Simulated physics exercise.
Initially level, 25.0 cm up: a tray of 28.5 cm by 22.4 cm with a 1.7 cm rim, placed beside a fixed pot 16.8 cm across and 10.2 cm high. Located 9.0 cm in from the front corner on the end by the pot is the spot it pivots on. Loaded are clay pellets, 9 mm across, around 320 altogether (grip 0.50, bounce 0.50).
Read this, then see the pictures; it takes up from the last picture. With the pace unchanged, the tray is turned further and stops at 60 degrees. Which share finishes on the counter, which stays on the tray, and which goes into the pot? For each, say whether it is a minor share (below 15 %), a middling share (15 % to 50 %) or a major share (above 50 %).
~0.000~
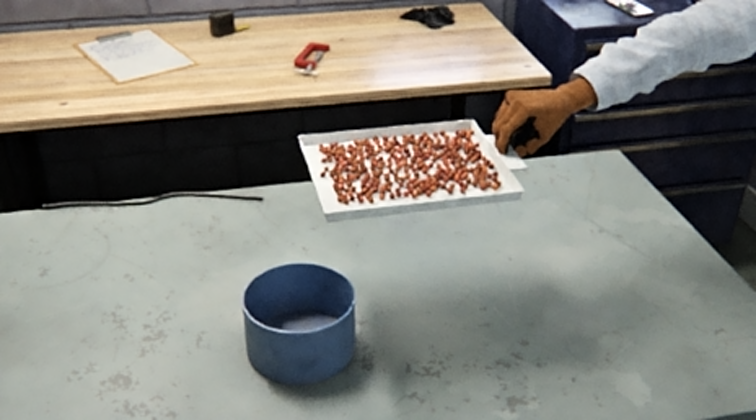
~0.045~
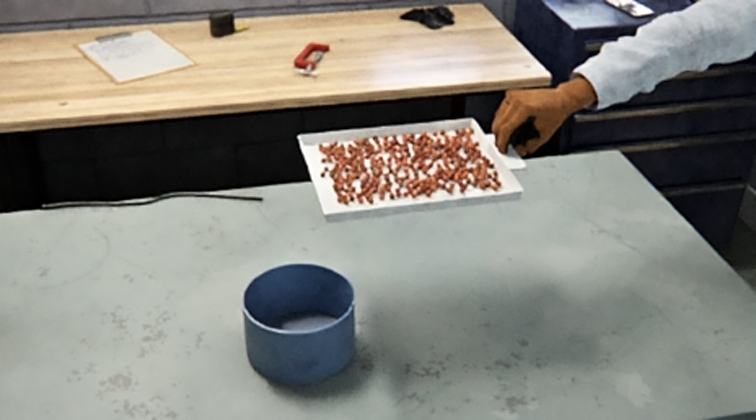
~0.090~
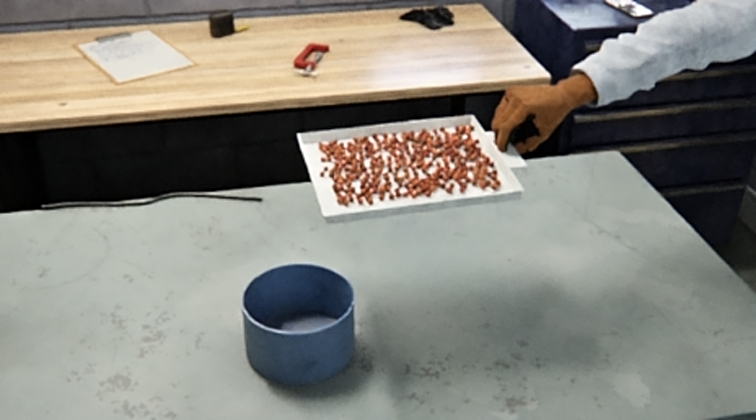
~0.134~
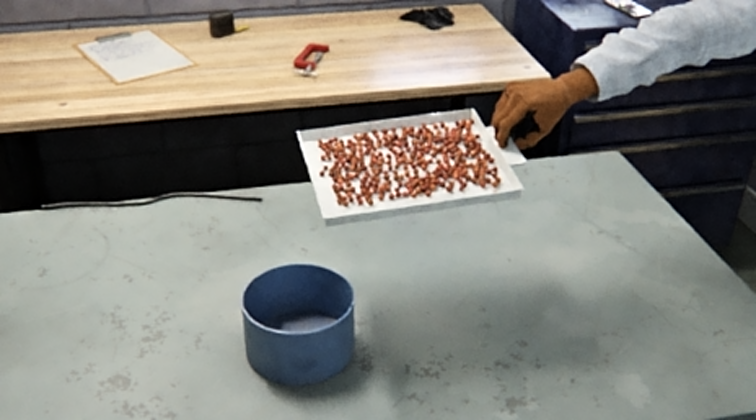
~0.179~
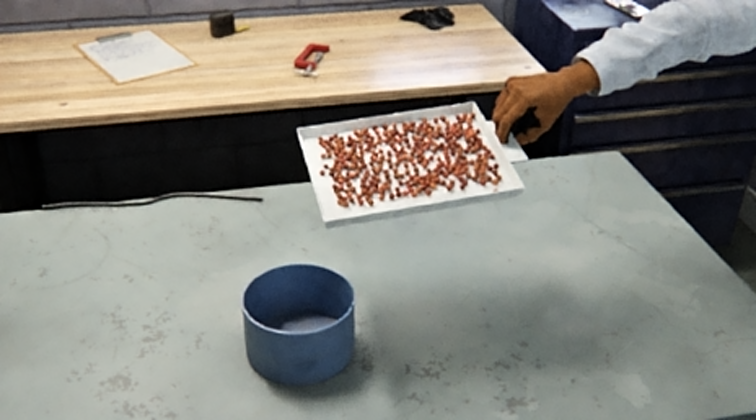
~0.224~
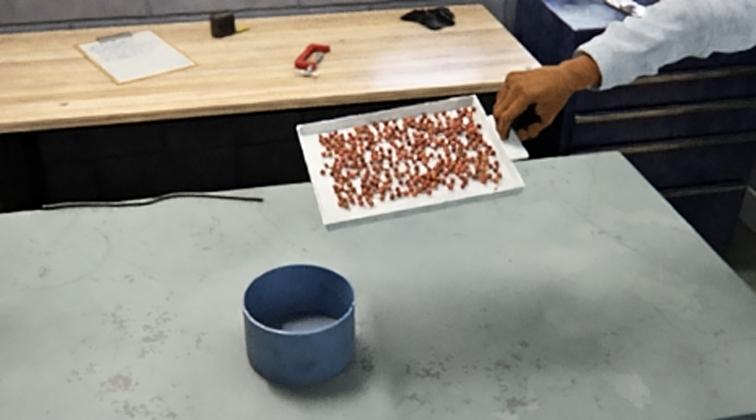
Counter: A little. Left on the tray: The greater portion. Pot: A little.
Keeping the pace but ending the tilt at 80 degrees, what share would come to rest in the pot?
Around 5 %, I reckon.
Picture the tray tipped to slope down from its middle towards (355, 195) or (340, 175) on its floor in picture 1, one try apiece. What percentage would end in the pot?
I'd put it at about 10 per cent for the first tilt and about 5 per cent for the second.
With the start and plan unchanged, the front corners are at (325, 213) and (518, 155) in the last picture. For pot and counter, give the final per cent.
Final per cent - pot 5, counter 10.
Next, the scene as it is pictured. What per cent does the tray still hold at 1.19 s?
About 95 per cent.
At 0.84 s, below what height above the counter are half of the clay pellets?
The halfway line is at about 28 cm.
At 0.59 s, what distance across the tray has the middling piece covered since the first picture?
By then it sits near 6 cm from where it began.
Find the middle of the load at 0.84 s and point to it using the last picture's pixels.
Expected load position: Near (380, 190).
After 0.59 s, tilt 34 degrees; the tray holds 100 %, the pot 0 %.
After 0.84 s, tilt 51 degrees; the tray holds 100 %, the pot 0 %.
Then, at 1.19 s, tilt 60 degrees; the tray holds 95 %, the pot 5 %.
At rest (2.0 s), counter 5 %, tray 90 %, pot 5 %.
